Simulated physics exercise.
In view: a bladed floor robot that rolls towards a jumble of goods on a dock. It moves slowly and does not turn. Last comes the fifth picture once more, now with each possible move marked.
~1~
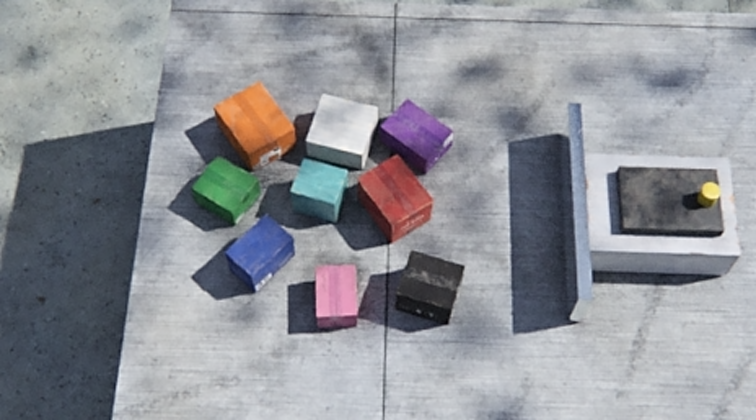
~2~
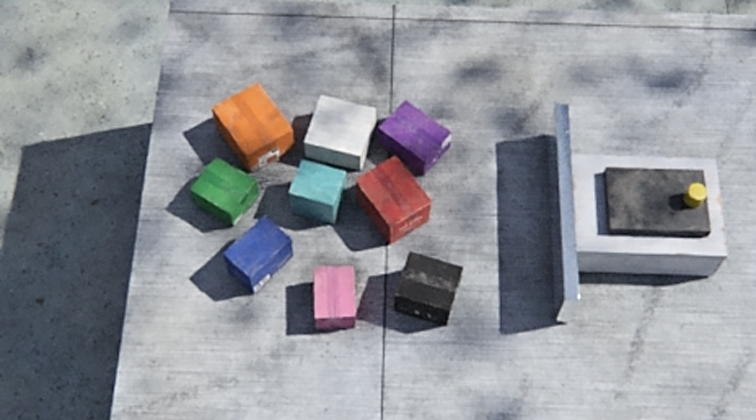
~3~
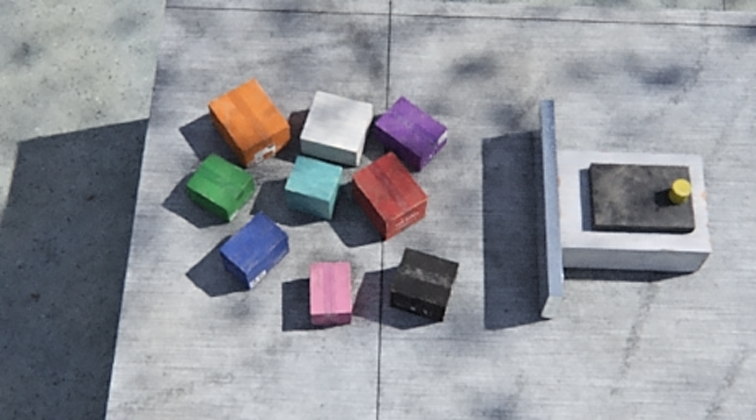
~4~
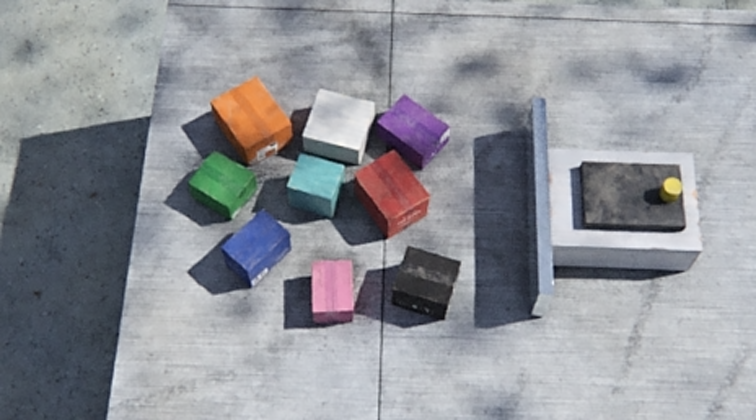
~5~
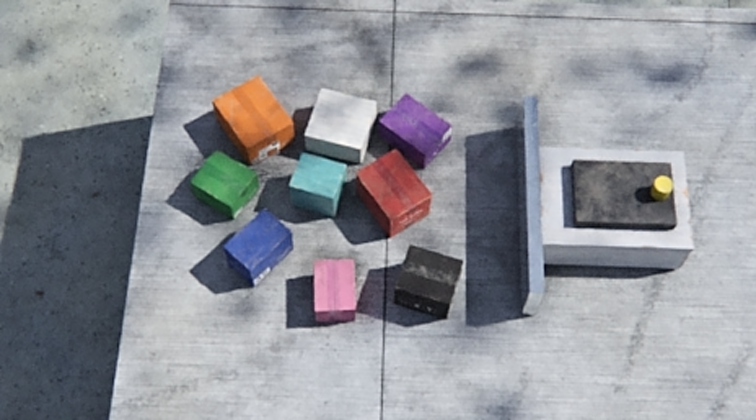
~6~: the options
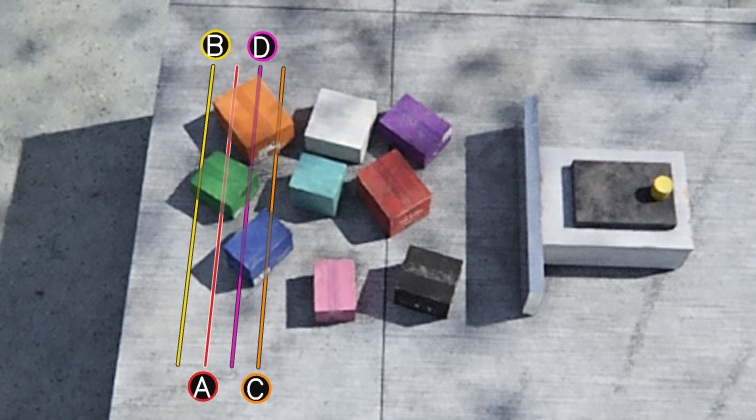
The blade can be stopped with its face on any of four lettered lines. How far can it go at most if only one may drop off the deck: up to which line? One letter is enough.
No farther than C.
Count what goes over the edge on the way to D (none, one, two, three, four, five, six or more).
By then, two.
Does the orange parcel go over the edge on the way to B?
Yes.
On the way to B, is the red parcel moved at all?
Yes.
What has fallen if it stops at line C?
The orange parcel goes over.
On the copy, A at (222, 206); B at (197, 205); C at (272, 208); D at (247, 207).
On C. First, robot (522, 190); black parcel (400, 283); white crate (327, 125).
Then, robot (428, 186); orange parcel (212, 114); green box (212, 186).
Finally, robot (356, 184); orange parcel over the edge; green box (149, 196); one fallen.
By contrast, A drops two; B drops five; D drops two.
